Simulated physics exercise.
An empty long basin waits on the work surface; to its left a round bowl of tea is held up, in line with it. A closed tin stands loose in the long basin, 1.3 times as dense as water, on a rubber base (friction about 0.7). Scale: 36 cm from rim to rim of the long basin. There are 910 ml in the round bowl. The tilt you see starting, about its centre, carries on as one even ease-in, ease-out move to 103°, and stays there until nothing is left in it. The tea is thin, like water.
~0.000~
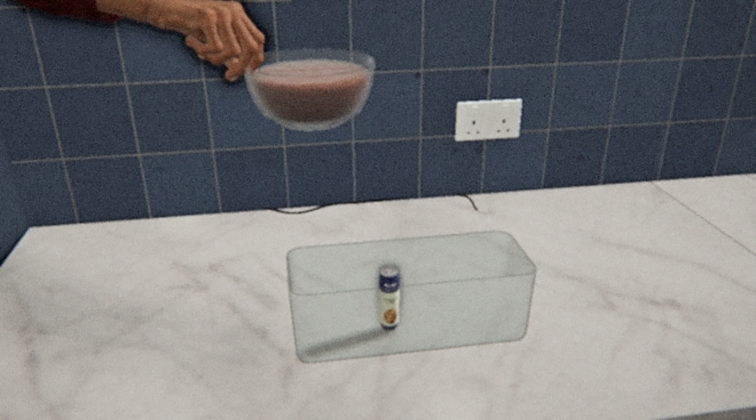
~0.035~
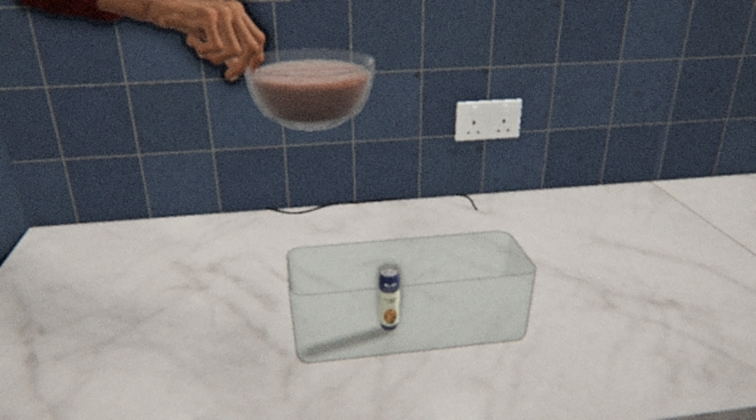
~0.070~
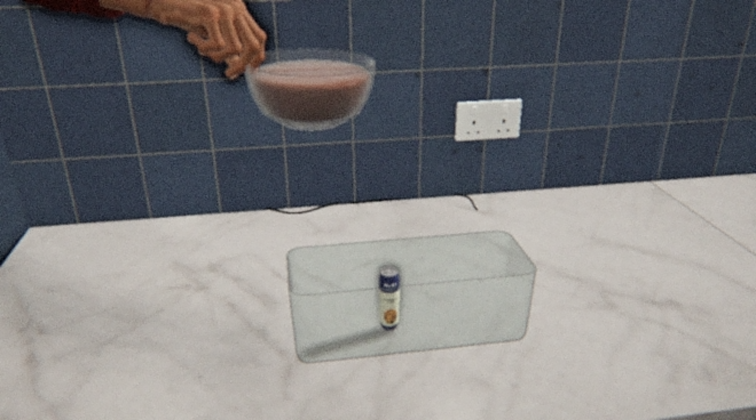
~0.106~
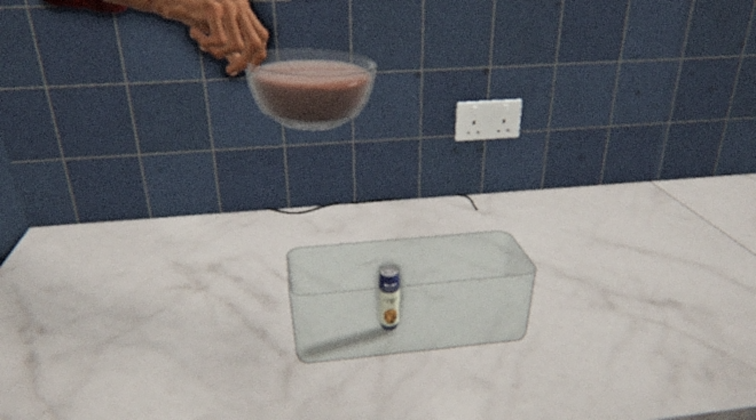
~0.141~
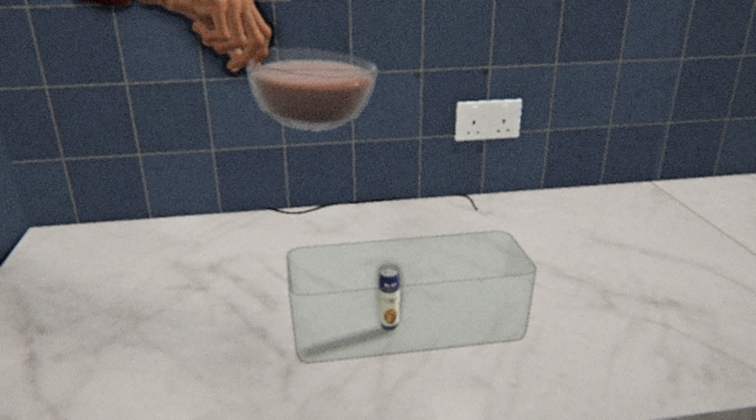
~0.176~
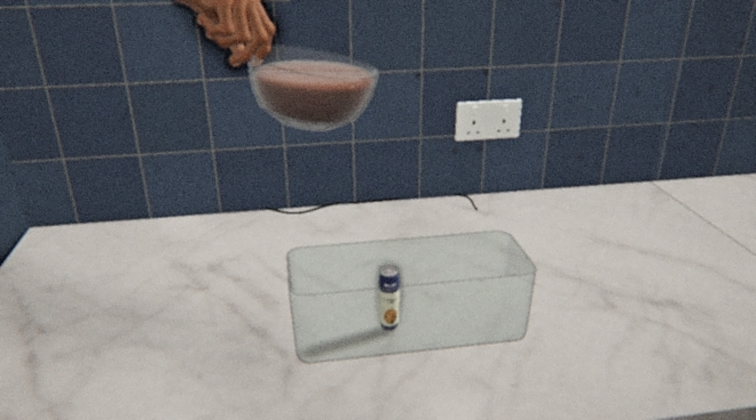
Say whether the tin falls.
It topples.
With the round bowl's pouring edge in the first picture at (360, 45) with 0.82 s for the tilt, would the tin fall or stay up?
Then it topples.
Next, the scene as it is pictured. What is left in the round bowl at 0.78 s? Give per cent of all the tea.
About 3 per cent.
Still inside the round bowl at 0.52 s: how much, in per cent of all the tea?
About 44 per cent.
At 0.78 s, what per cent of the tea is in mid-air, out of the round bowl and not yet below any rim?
Near 22 in a hundred.
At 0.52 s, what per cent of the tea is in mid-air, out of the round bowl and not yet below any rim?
About 54 per cent.
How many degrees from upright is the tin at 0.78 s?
It is at some 0°.
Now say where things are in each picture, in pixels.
In the first frame, tilt 0°; pouring edge (373, 60); surface from (248, 74) to (370, 69); the long basin's rim runs from (288, 272) to (523, 252); the tin's top is at (389, 274).
In the second frame, tilt 0°; pouring edge (373, 61); surface from (249, 74) to (370, 70).
In the third frame, tilt 2°; pouring edge (373, 62); surface from (249, 74) to (370, 70).
In the fourth frame, tilt 4°; pouring edge (374, 65); surface from (249, 73) to (371, 72).
In the fifth frame, tilt 7°; pouring edge (375, 68); surface from (250, 72) to (372, 72).
In the sixth frame, tilt 11°; pouring edge (377, 72); surface from (252, 72) to (373, 73).
By 0.52 s the tilt is 71° and 45 per cent is still to pour; the tin stands where it began.
By 0.78 s the tilt is 102° and 3 per cent is still to pour; the tin stands where it began.
By 1.05 s the tilt is 103° and 0 per cent is still to pour; the tin lies on its side.
By 1.34 s the tilt is 103° and 0 per cent is still to pour; the tin lies on its side.
At rest the tin lies on its side.
